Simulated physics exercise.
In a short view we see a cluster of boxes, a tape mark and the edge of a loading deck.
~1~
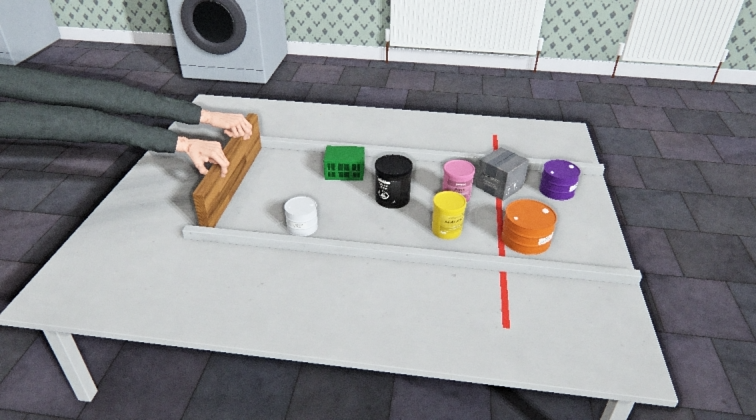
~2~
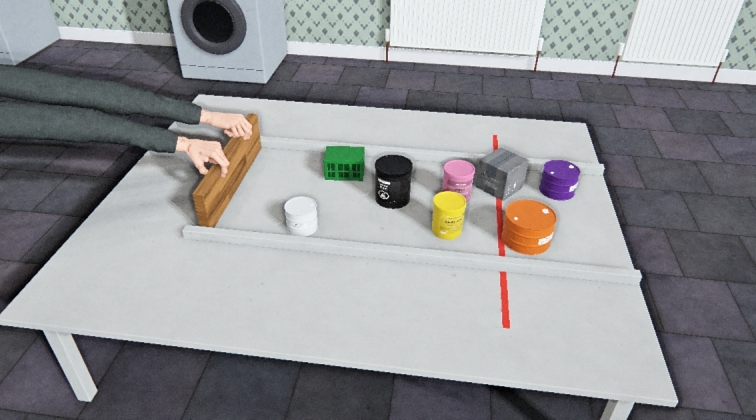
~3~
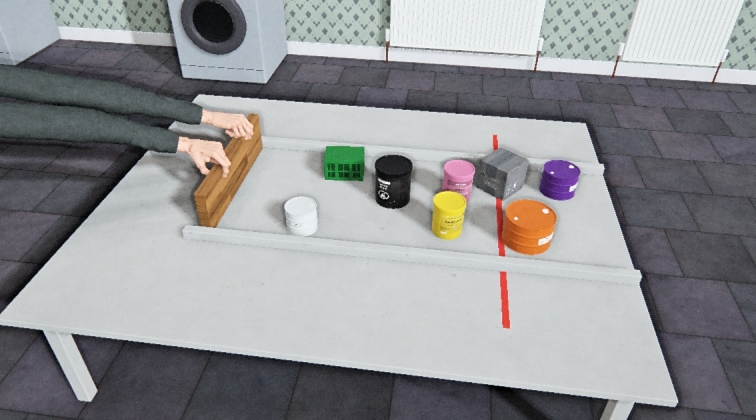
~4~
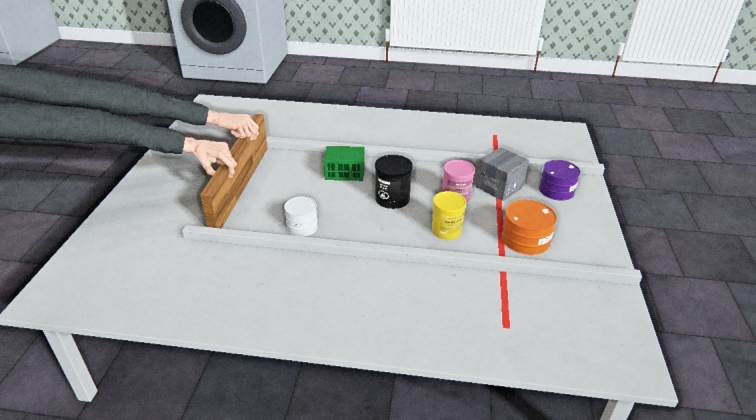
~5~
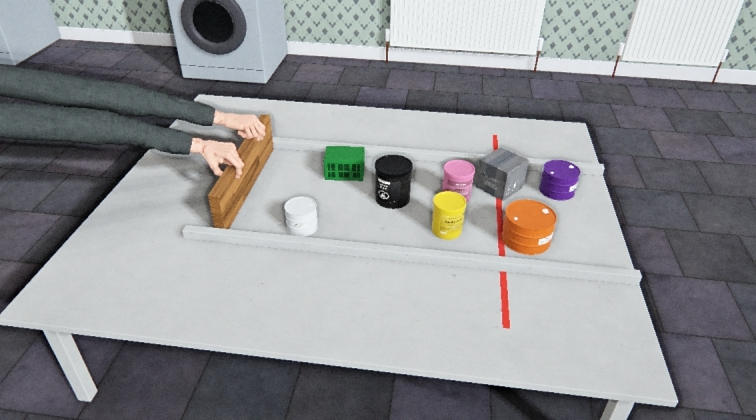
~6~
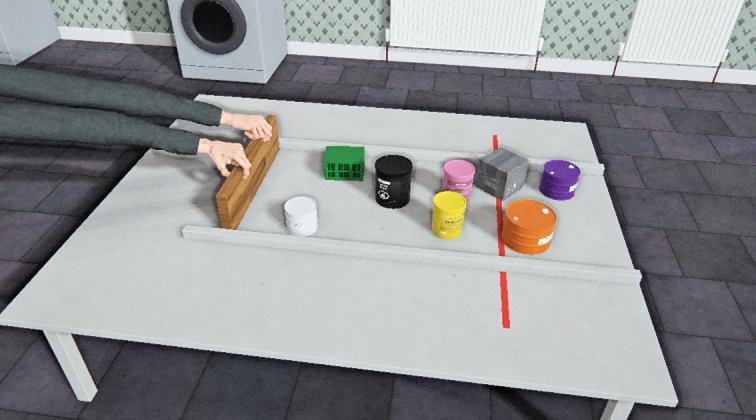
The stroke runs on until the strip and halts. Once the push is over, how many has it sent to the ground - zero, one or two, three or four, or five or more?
Once it is over, it has sent zero to the ground.
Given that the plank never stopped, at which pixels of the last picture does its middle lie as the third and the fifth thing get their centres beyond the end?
Pixels, in order: Around (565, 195), around (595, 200).
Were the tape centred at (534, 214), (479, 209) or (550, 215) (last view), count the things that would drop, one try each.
1, 0, 1.
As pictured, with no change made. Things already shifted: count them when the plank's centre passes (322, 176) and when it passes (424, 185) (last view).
Answer - first 2, then 5.
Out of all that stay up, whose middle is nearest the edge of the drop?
The purple canister finishes nearest.
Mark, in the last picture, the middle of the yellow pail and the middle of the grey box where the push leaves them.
Looks like one lands around (519, 220), and the other around (557, 173).
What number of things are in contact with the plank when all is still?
4 of them.
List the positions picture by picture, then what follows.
In the first frame, purple canister (559, 180); orange canister (528, 227); grey box (502, 173); plank (232, 168); tape (499, 210).
In the second frame, orange canister (528, 227); yellow pail (448, 216).
In the third frame, grey box (502, 174); white canister (301, 216).
In the fourth frame, purple canister (559, 180); black pail (393, 182).
In the fifth frame, orange canister (528, 227); plank (245, 169).
In the sixth frame, purple canister (559, 180); orange canister (528, 227); grey box (502, 174); plank (252, 170); tape (499, 210).
Early on, none off yet; purple canister at rest near (559, 180); orange canister at rest near (528, 227); grey box at rest near (502, 174).
Finally, the number that fall off is zero.
